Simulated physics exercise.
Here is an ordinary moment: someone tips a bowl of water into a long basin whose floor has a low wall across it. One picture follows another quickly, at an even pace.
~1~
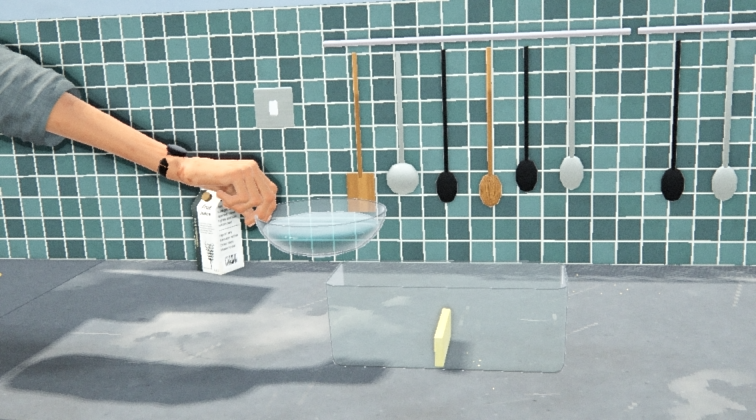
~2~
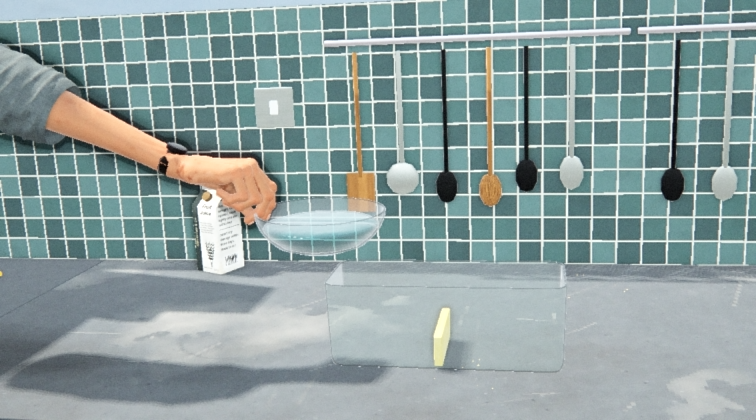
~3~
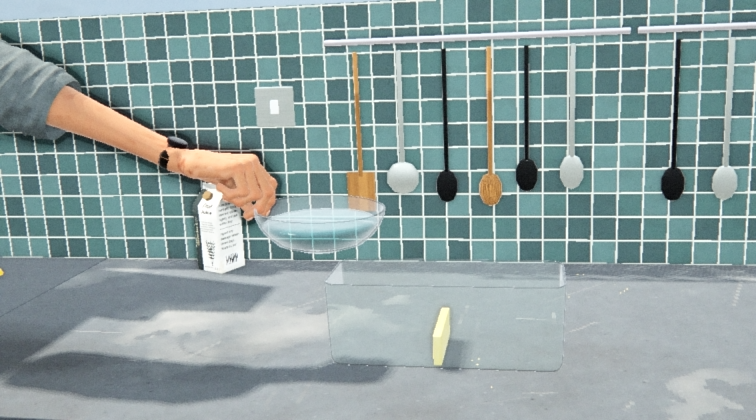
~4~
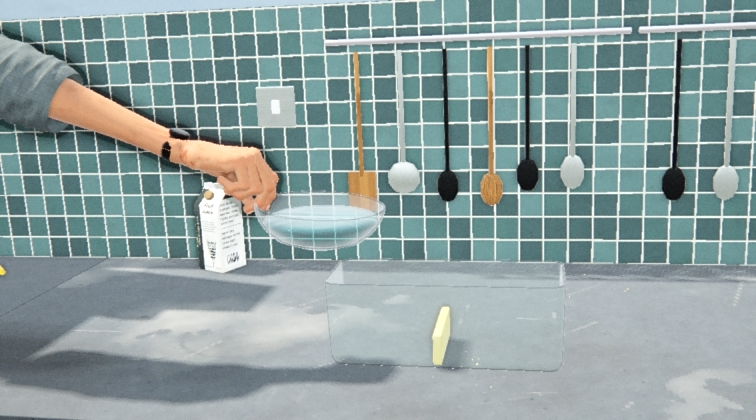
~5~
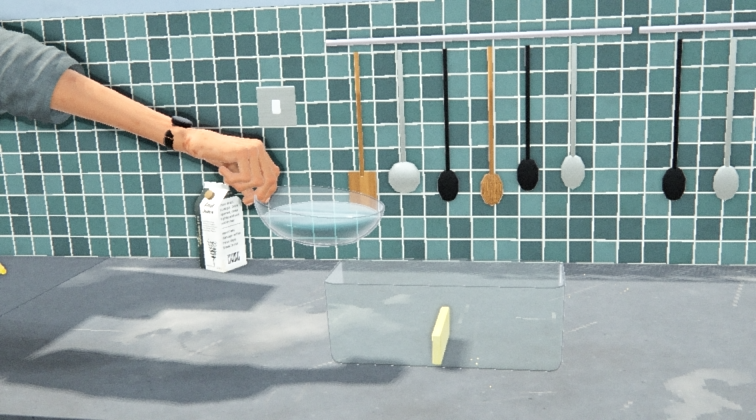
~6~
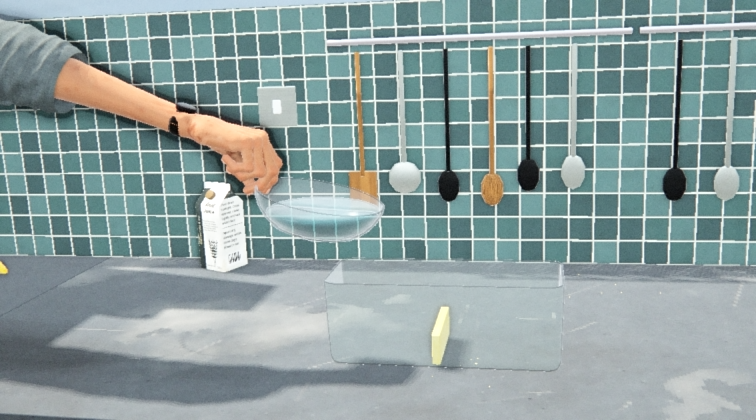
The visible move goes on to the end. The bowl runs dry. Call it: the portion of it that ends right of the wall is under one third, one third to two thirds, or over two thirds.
Over two thirds.
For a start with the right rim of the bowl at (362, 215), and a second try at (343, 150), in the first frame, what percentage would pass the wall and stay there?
It would come to near 25 per cent, and then near 30 per cent.
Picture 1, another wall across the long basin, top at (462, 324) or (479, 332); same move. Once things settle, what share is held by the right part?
First try: Roughly 40 per cent; second try: 15 per cent.
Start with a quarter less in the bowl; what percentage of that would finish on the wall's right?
I'd put it at some 70 %.
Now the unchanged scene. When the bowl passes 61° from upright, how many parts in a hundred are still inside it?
It comes to 35 per cent or so.
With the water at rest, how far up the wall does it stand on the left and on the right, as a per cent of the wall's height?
I get 20 % for the left and 60 % for the right.
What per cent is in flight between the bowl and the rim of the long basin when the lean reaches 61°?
I'd reckon some 45 per cent.
A moment on, the bowl is tipped part way and 34 per cent is still to pour, 11 is left of the wall and 11 right of it.
Next, the bowl is tipped on its side and 0 per cent is still to pour, 19 is left of the wall and 74 right of it.
Then the bowl is tipped on its side and 0 per cent is still to pour, 22 is left of the wall and 76 right of it.
Later the bowl is tipped on its side and 0 per cent is still to pour, 22 is left of the wall and 76 right of it.
Finally, 22 per cent lies left of the wall, 76 right of it and 2 outside.
